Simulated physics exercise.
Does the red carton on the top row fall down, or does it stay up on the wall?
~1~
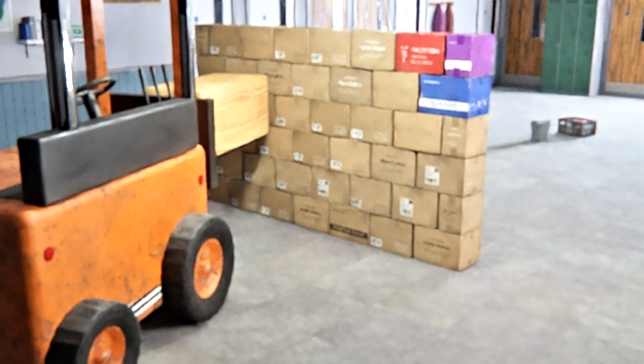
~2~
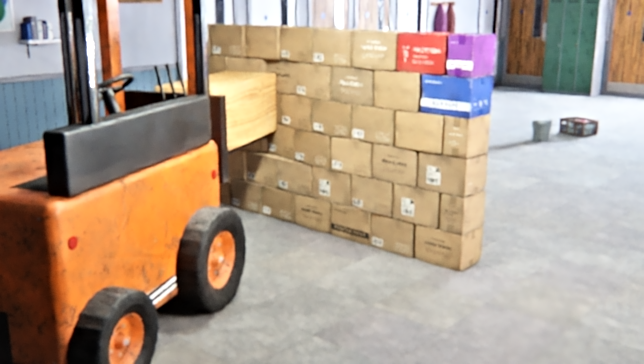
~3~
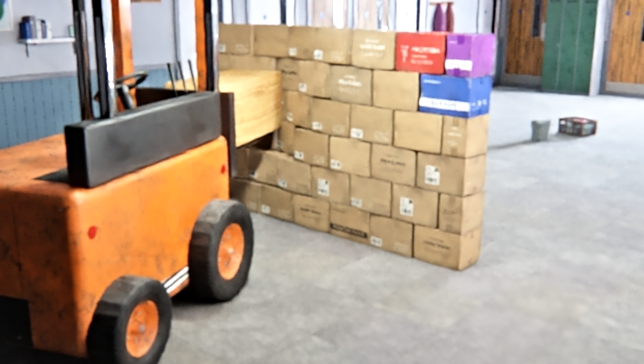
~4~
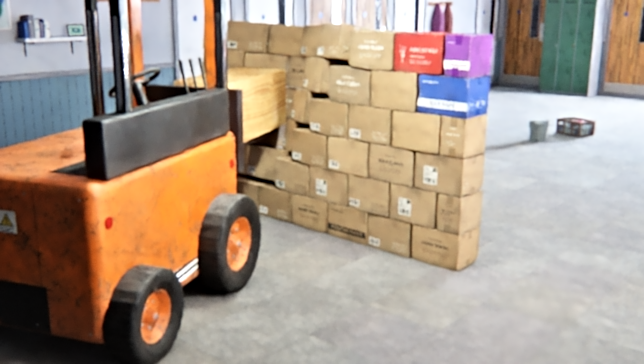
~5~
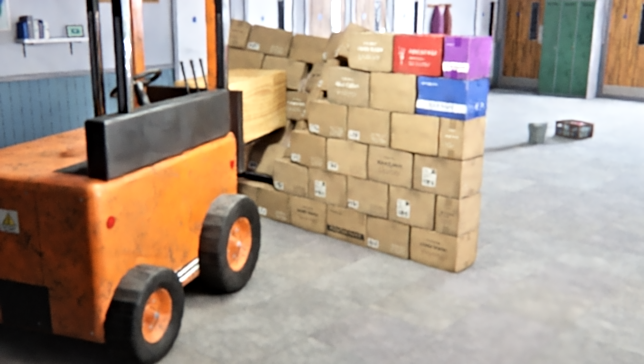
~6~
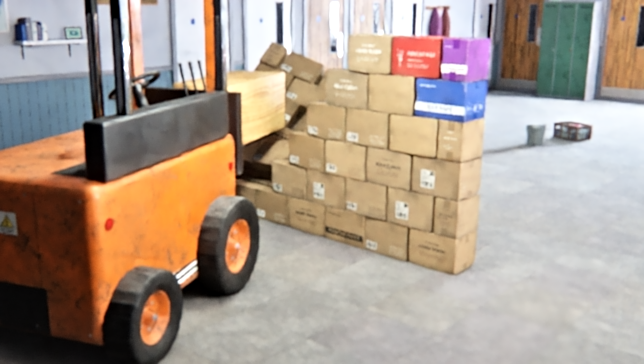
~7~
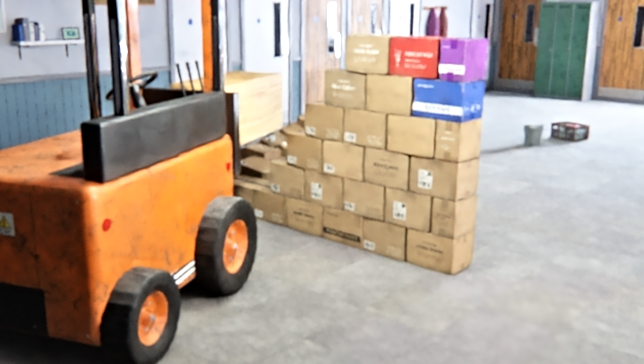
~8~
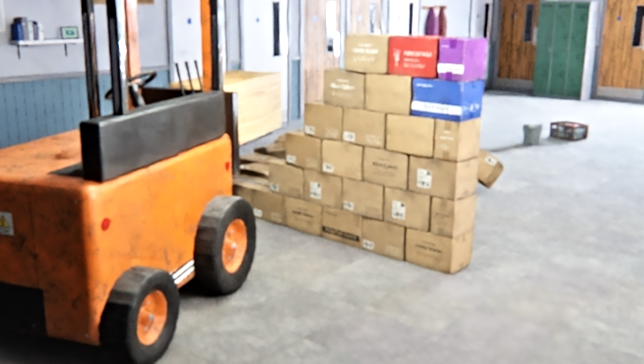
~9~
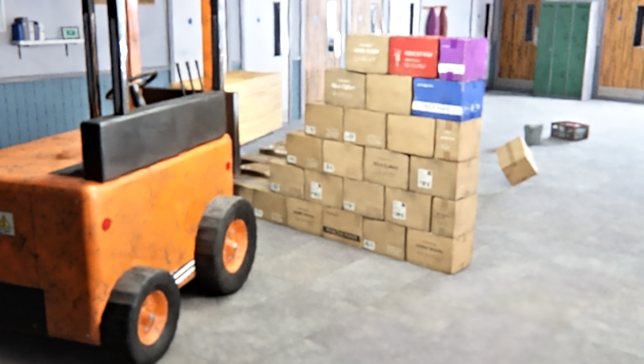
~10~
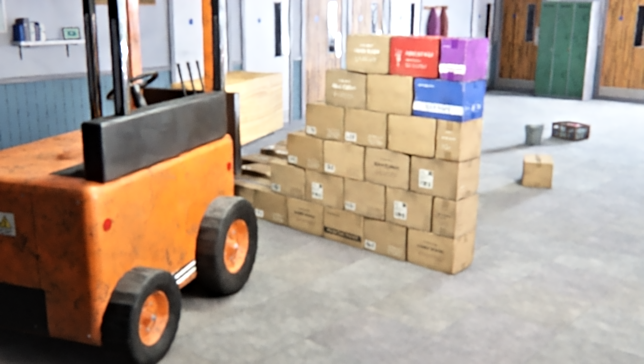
The red carton stays up on the top row, on the part of the wall that is left standing.
